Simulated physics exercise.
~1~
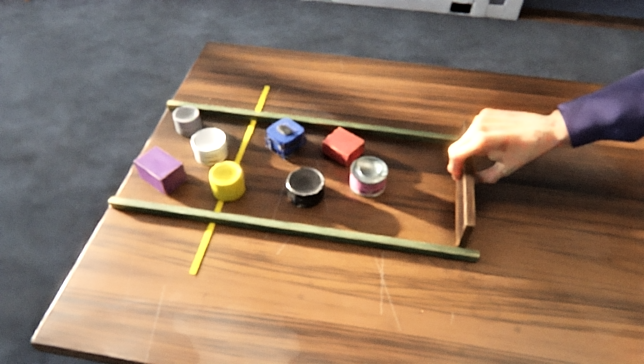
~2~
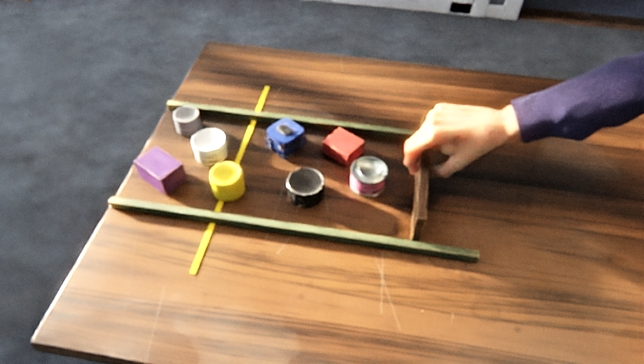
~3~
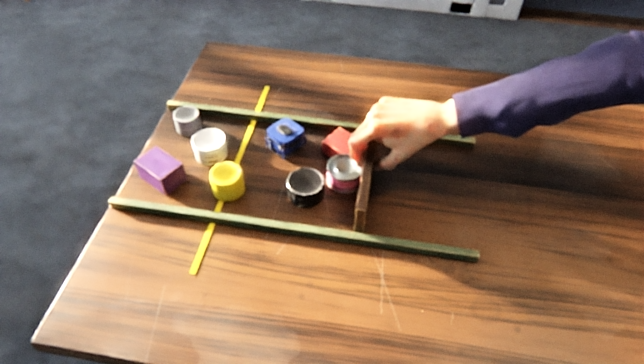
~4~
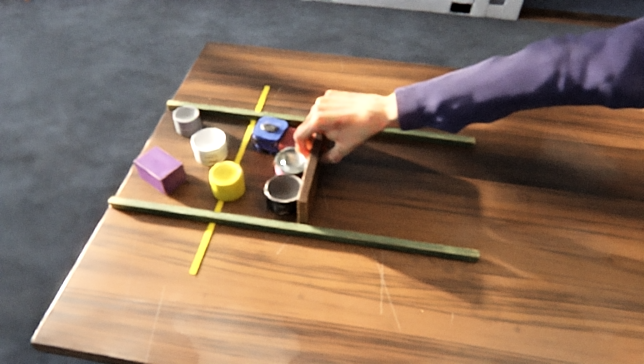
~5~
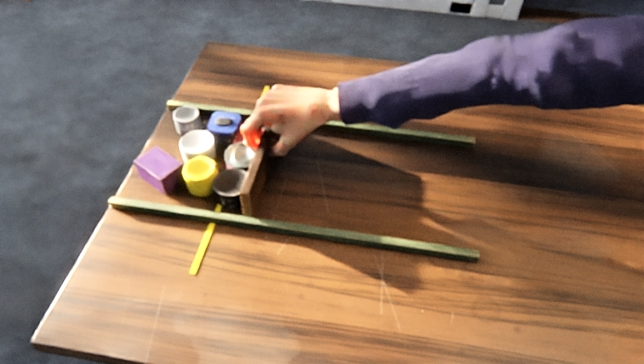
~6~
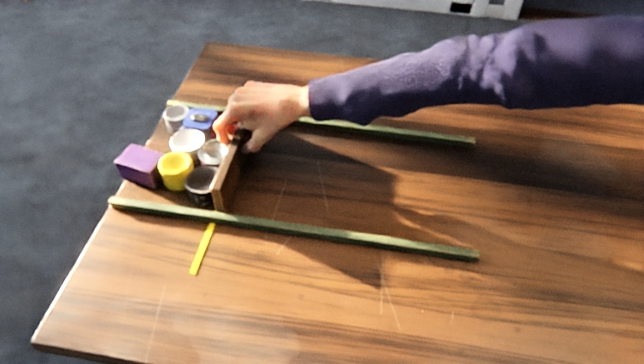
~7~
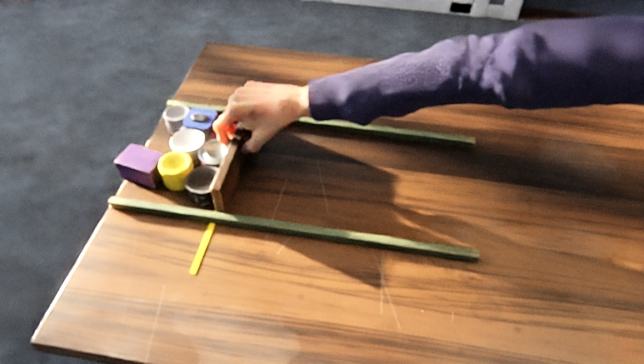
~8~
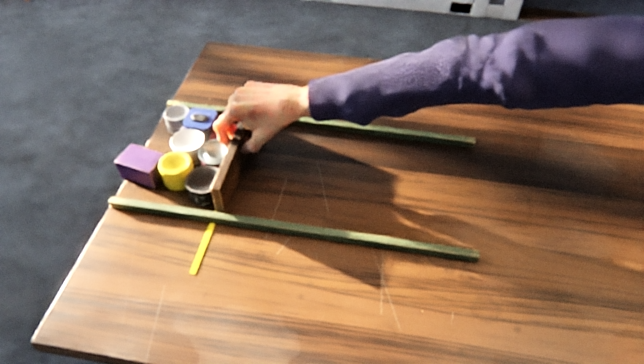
At the start, a hand in a purple sleeve holds an upright board at the right of a wooden table, with small blocks and round containers scattered between two green strips to its left. The hand slides the board left, and it reaches the pink pot first. Moving on, it gathers the red block, the black tub and the blue case. The sweep crosses the yellow tape and bunches everything together, nudging the purple block and yellow container toward the table's left edge. Finally the board stops and stays still, with nothing fallen off.
